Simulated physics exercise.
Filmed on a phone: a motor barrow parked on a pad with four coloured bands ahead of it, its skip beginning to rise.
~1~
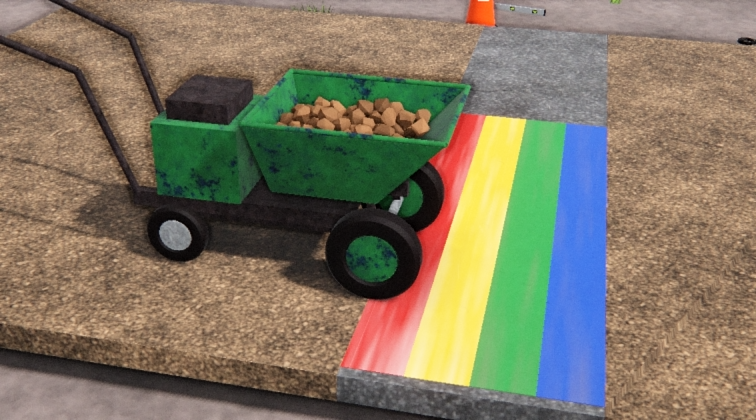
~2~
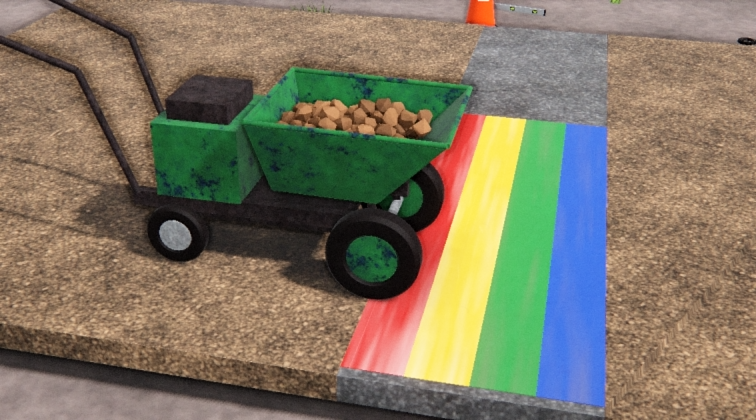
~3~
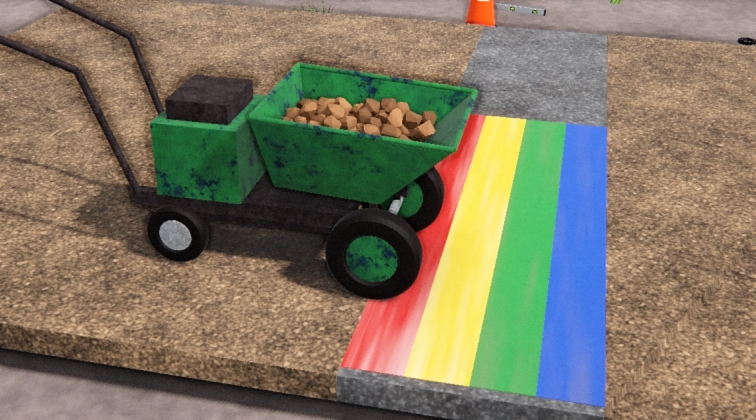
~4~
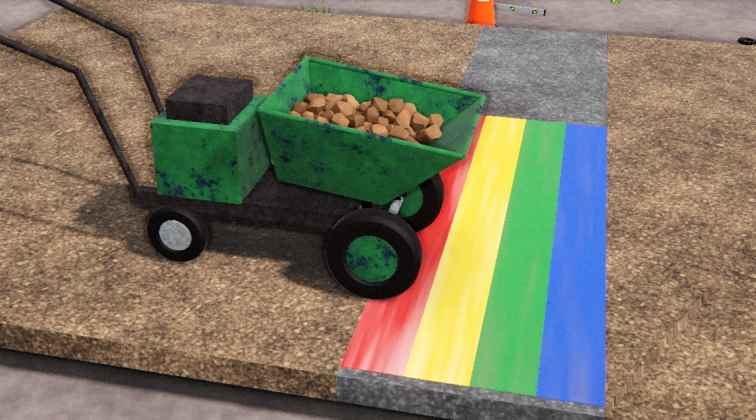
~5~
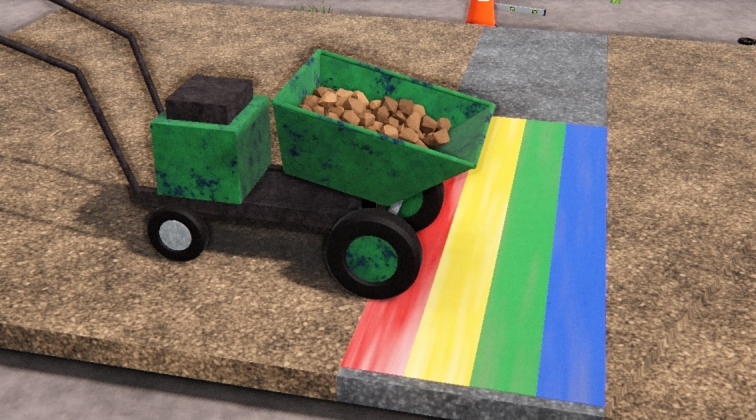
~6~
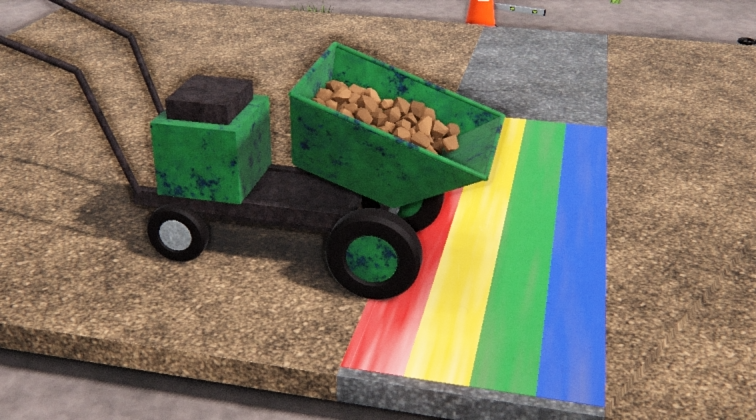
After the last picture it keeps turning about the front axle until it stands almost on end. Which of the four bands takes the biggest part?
Most lies over the blue band.
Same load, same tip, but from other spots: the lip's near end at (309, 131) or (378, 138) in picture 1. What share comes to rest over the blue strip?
Near 0 % and 20 %.
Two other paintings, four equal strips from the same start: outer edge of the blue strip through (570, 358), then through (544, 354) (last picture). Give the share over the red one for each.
About 0 and 0 per cent.
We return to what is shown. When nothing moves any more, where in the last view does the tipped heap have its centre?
Around (583, 278).
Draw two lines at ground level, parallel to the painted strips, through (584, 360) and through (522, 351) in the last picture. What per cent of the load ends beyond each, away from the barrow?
First some 30, then 70 per cent.
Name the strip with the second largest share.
In second place: The strip in green.
Soon, skip tipped steeply; all in the skip.
A while on, skip tipped right over; most in the skip; a small part over the green strip; a small part over the blue strip.
Towards the end, skip tipped right over; about a quarter in the skip; a small part over the green strip; about a third over the blue strip; about a quarter off the paint.
Finally, skip tipped right over; about a quarter in the skip; none over the red strip; none over the yellow strip; a small part over the green strip; about a third over the blue strip; about a quarter off the paint.
